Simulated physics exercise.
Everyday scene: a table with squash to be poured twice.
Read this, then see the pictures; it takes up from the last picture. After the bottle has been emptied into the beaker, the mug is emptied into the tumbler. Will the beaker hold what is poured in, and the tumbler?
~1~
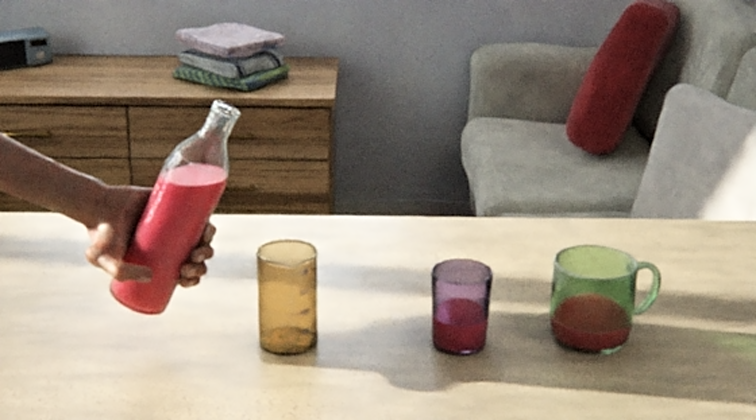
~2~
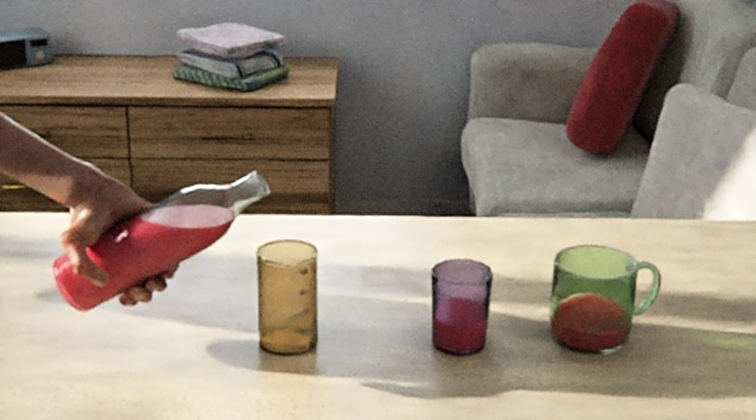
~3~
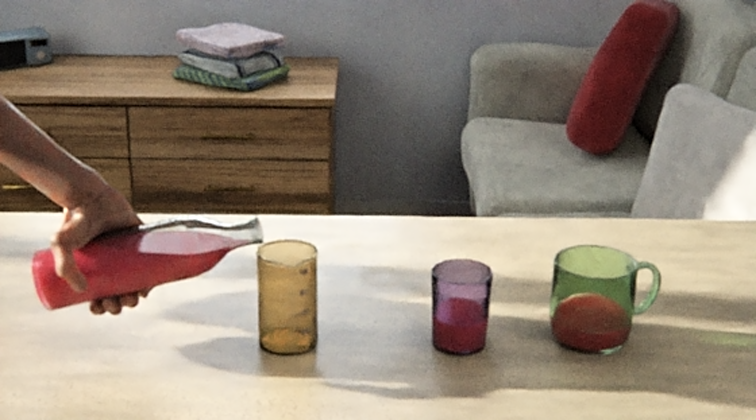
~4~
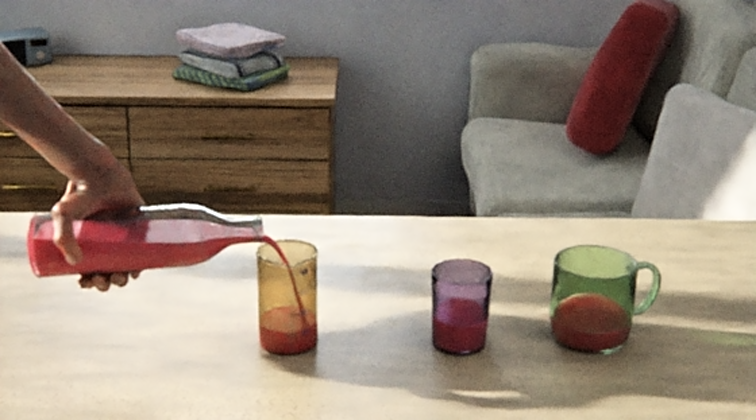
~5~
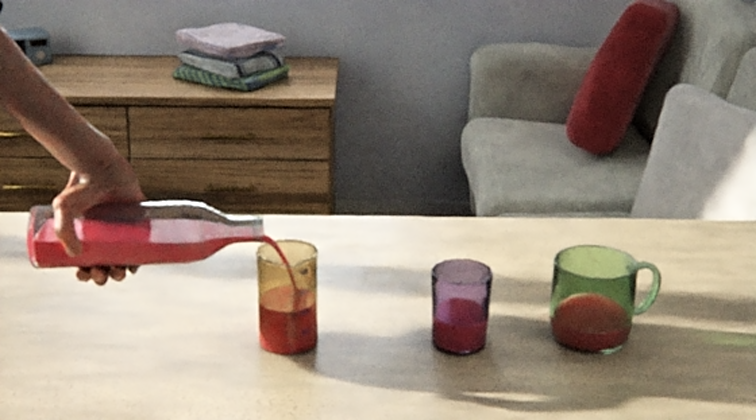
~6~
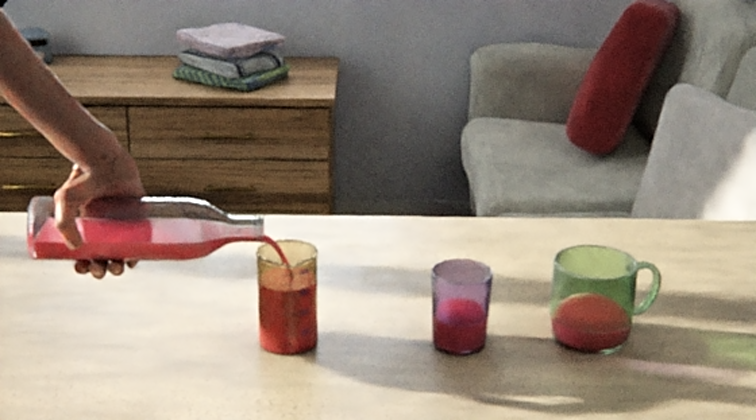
My prediction: The beaker is not roomy enough; the tumbler is roomy enough.
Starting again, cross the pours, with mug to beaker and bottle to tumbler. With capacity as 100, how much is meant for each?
Taking them in order, that works out to 30 and 260 in a hundred.
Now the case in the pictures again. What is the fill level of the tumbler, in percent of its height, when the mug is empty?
Level: Roughly 85% of the height.
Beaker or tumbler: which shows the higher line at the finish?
The higher line is in the left one.
Next, the beaker is full to the brim with a puddle round it.
Finally, the beaker is full to the brim with a puddle round it; the tumbler is about three quarters full.
